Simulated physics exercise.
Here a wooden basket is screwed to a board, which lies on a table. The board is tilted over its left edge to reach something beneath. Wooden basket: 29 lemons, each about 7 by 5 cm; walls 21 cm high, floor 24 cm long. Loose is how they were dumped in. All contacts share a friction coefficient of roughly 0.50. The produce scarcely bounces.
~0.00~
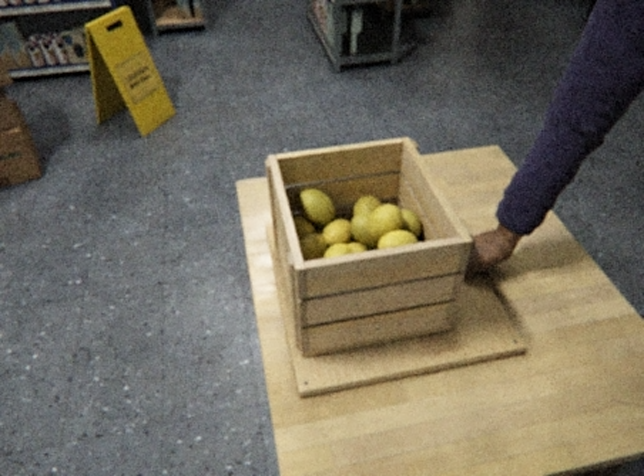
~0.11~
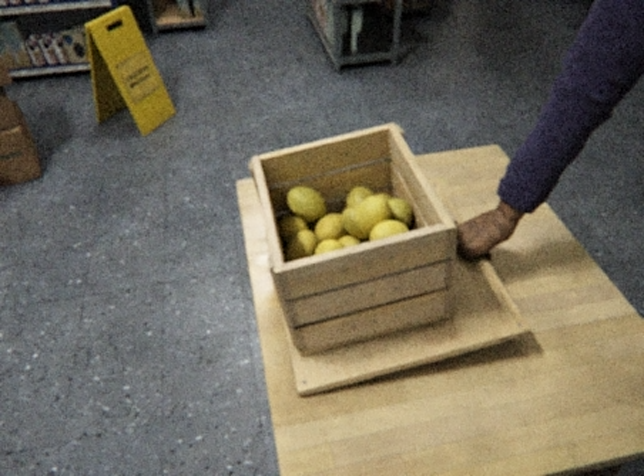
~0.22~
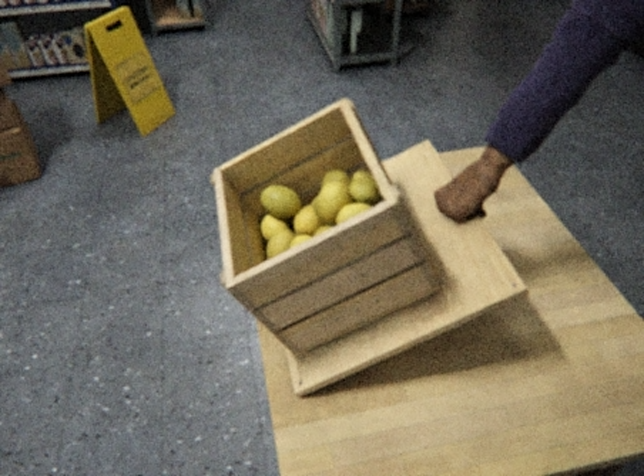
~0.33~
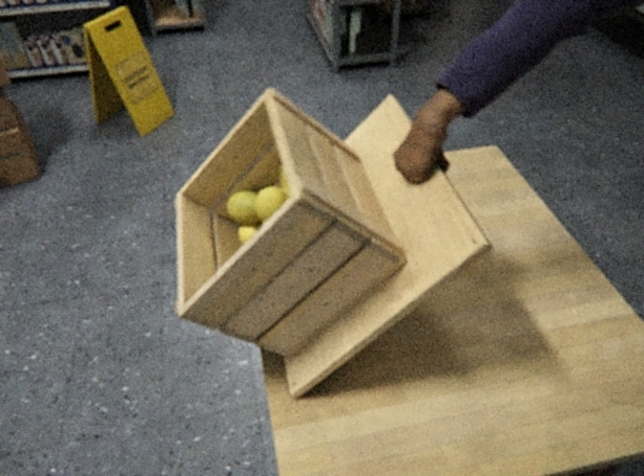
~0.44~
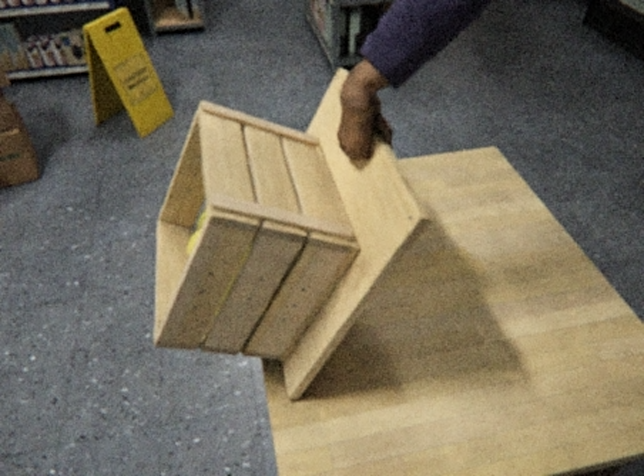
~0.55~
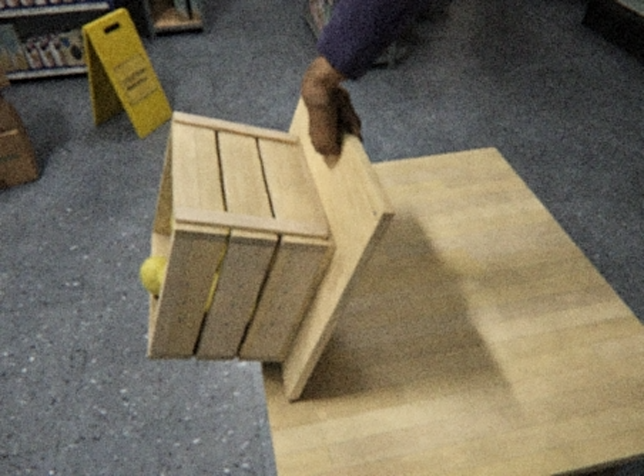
To begin with, a wooden basket of loose yellow fruit sits upright on a board on a table, a hand at the board's right side. The hand lifts that side, tilting board and basket steeply leftward, until the basket's opening faces left and one yellow fruit shows at its rim.
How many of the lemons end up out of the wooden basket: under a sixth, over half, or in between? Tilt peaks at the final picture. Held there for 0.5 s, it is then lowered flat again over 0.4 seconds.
Under a sixth of the lemons end up out.
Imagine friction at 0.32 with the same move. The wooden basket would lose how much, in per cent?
Then the wooden basket sheds 0 per cent of its load.
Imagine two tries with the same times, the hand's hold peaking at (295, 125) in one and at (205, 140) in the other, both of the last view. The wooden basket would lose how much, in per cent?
Loss for the wooden basket - 30 percent, then 70 percent.
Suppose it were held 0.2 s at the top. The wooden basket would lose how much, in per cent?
The wooden basket would shed 10 percent of its load.
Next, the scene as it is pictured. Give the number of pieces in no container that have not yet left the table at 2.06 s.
Around 0 in all.
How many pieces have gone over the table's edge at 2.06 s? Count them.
I'd estimate some 2 at that moment.
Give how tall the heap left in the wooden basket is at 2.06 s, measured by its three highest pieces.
I'd say some 14 cm high.
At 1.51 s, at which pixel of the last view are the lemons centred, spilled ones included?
They're centred near (344, 254).
After 0.79 s, tilt 70°; 2 of 29 out of the wooden basket.
After 1.09 s, tilt 68°; 2 of 29 out of the wooden basket.
After 1.51 s, tilt 0°; 2 of 29 out of the wooden basket.
Final count (at 2.06 s), 2 of 29 out of the wooden basket. Asked share, 2 of 29, 7 per cent.
